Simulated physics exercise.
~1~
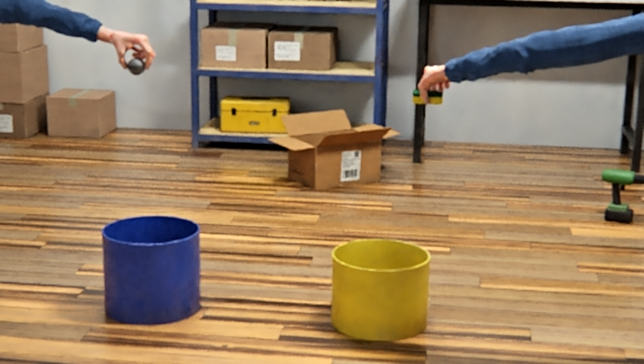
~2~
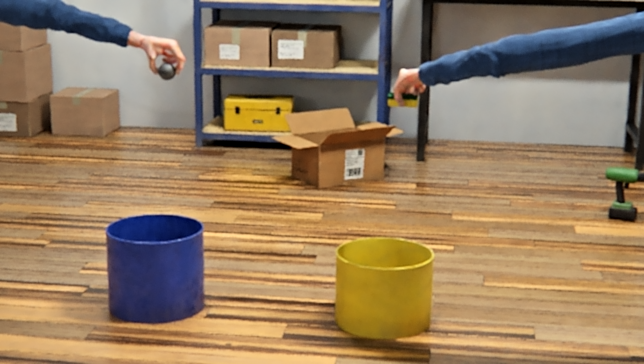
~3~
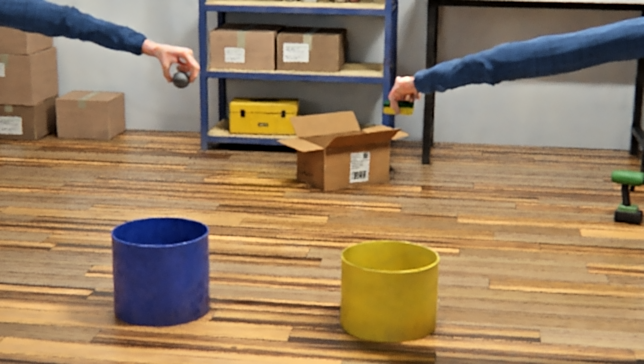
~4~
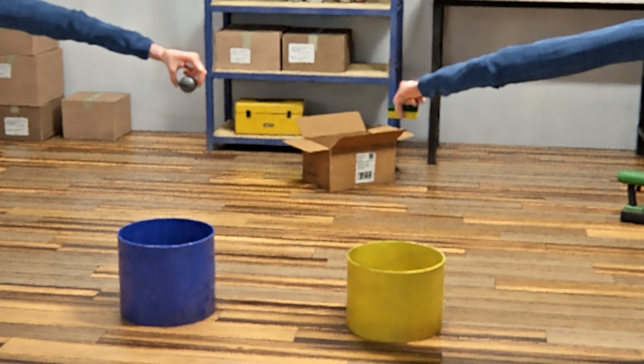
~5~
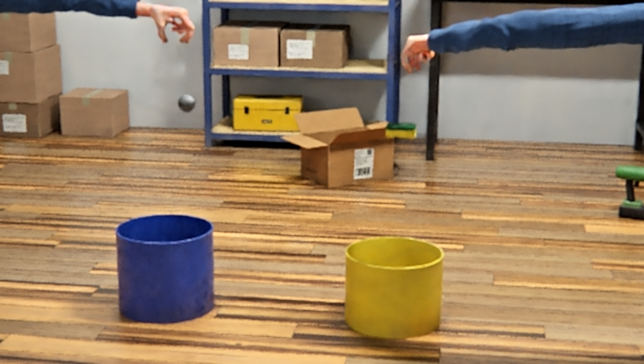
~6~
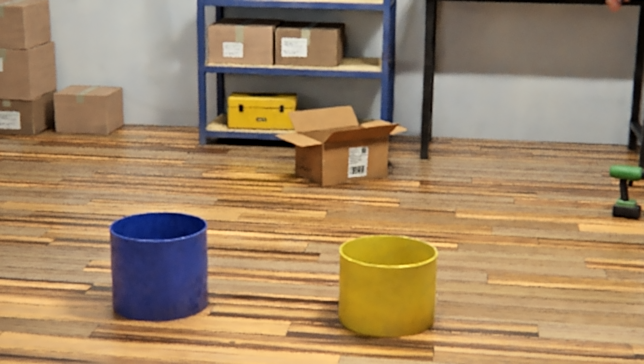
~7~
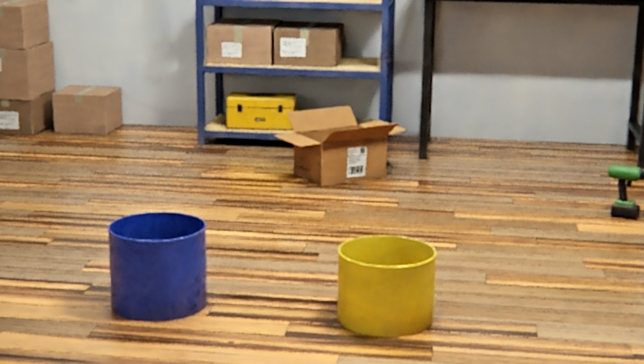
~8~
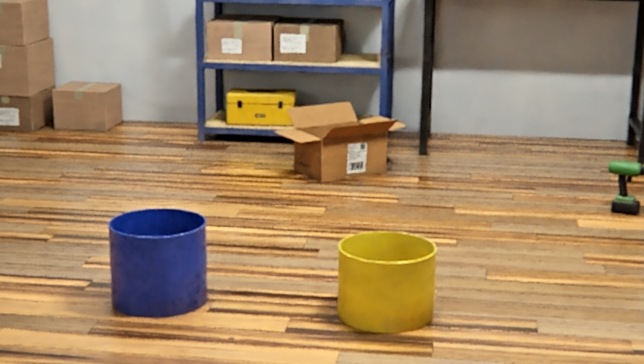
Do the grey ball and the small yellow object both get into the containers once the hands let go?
Yes, both are caught. The grey ball drops into the blue container and the small yellow object drops into the yellow one.
